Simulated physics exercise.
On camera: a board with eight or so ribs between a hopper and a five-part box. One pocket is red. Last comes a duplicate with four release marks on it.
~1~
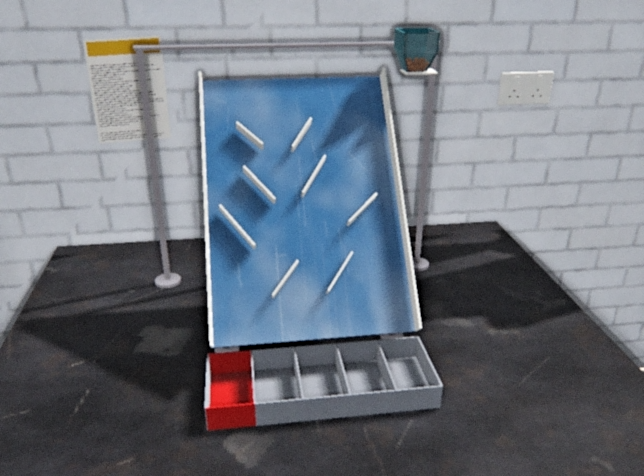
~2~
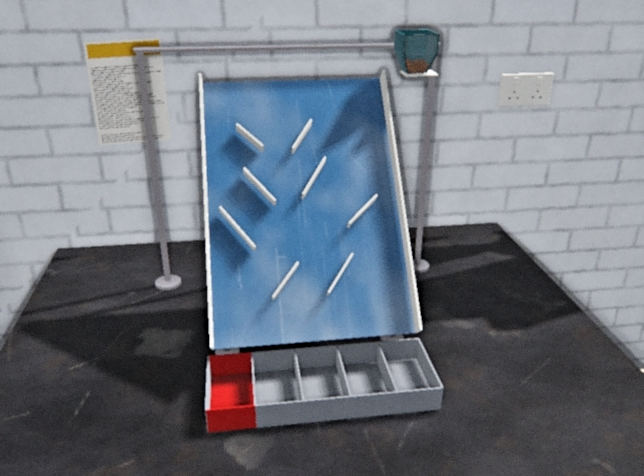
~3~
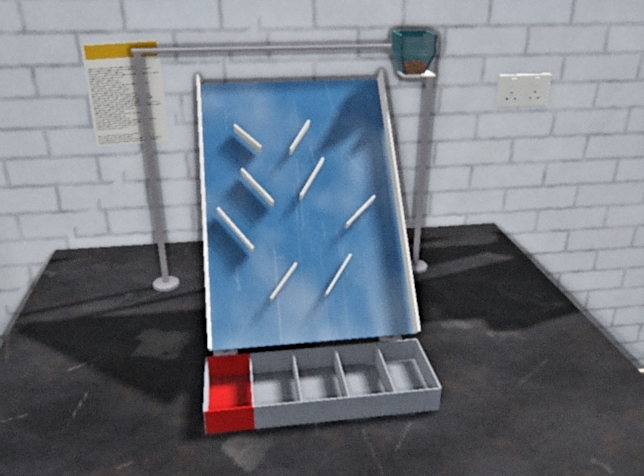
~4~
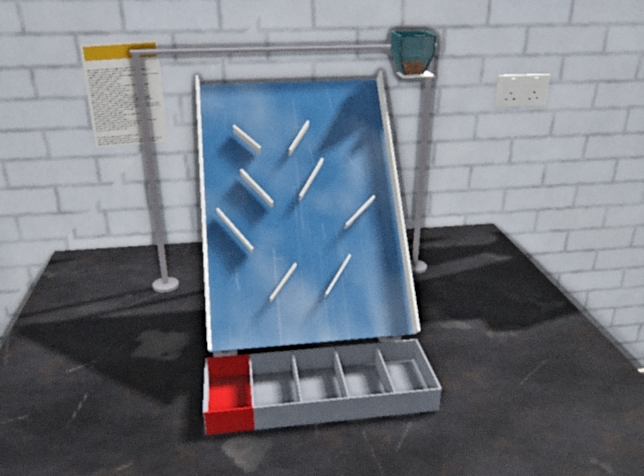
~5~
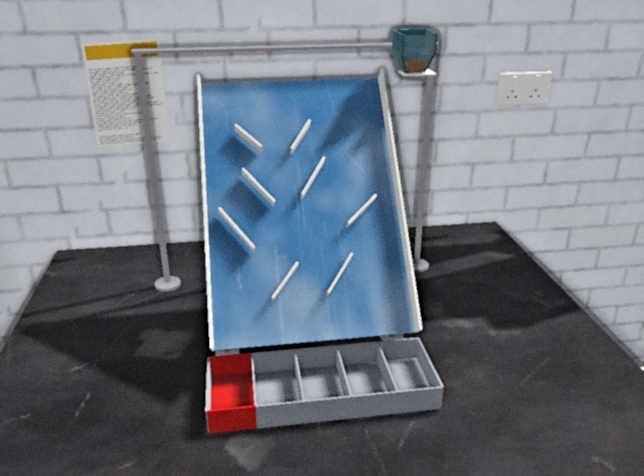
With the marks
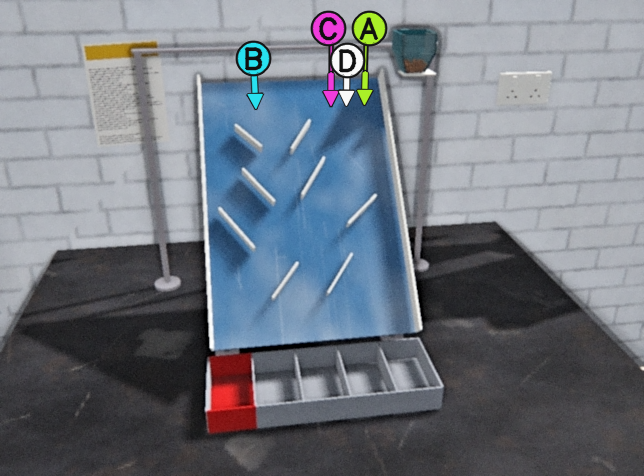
On a dark tabletop against a white brick wall, a tilted blue board with slanted ribs stood below a small hopper and above a box with one red pocket, and nothing noticeably moved.
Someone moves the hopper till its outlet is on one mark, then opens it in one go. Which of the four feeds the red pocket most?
The best mark is B.
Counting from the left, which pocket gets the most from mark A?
It is the fifth one.
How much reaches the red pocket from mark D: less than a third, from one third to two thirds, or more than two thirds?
Mark D gives less than a third.
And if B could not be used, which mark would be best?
Mark C.
On the marked copy, mark A meets the board at (364, 99); mark B meets the board at (255, 103); mark C meets the board at (330, 100); mark D meets the board at (346, 100).
For mark A, just a few in the red pocket, almost all in other pockets, about a tenth outside the box.
For mark B, roughly half in the red pocket, roughly half in other pockets, just a few outside the box.
For mark C, about a tenth in the red pocket, the larger part in other pockets.
For mark D, just a few in the red pocket, the larger part in other pockets, about a tenth outside the box.
